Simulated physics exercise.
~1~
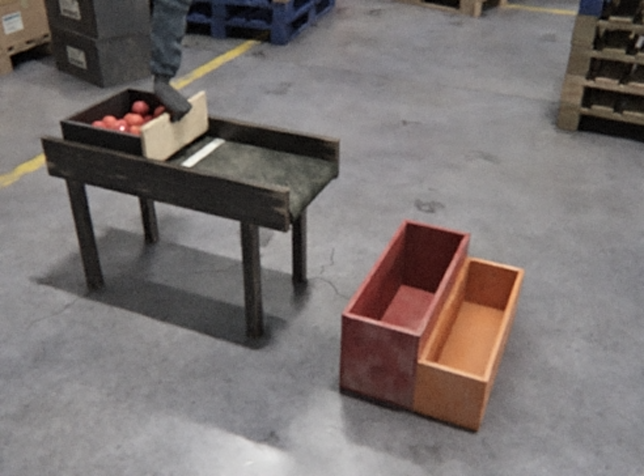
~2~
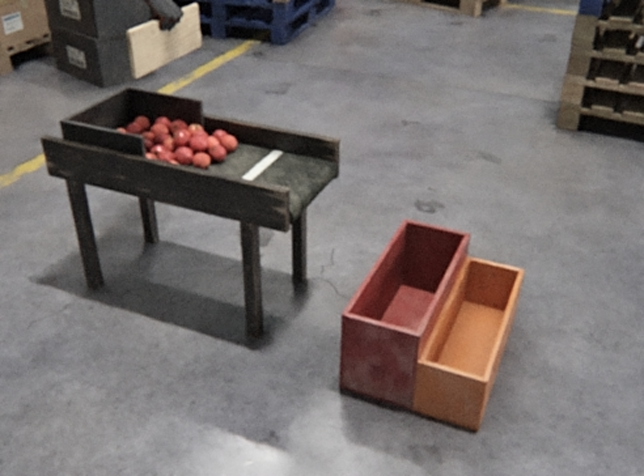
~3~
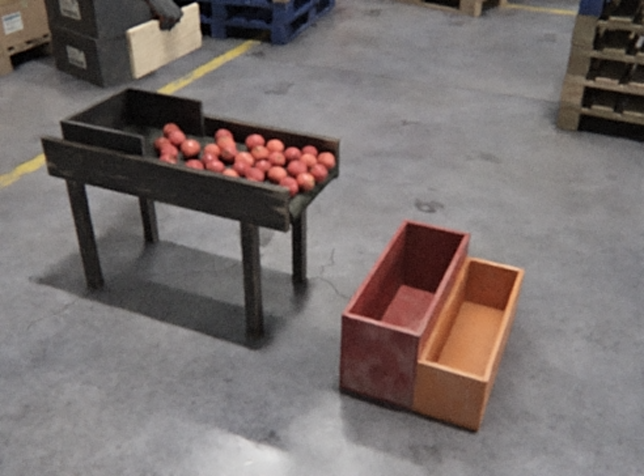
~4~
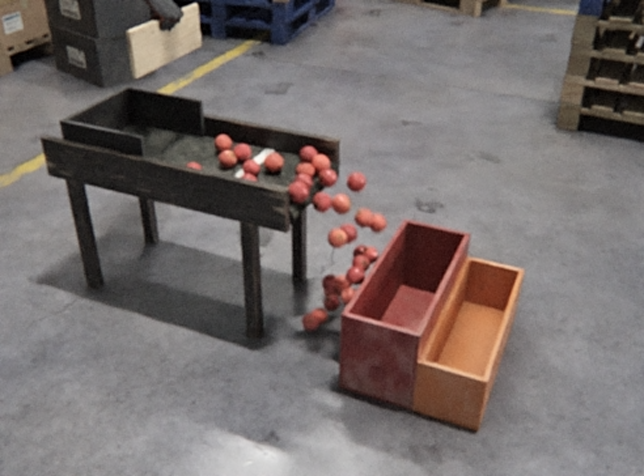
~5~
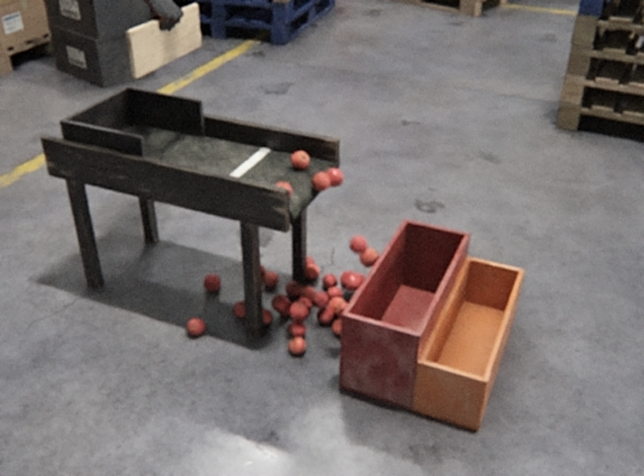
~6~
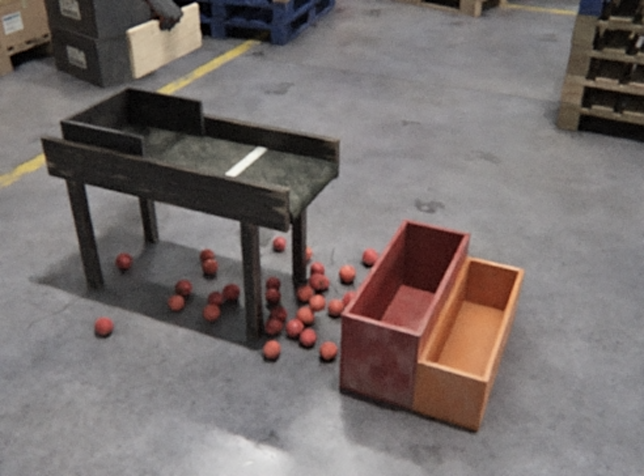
On a warehouse floor, a gloved hand lifts a pale board from a black pen of red balls, which ride rightward along a dark belt and drop off its end, landing short of the red tub and orange bin and scattering across the ground, leaving both containers empty.
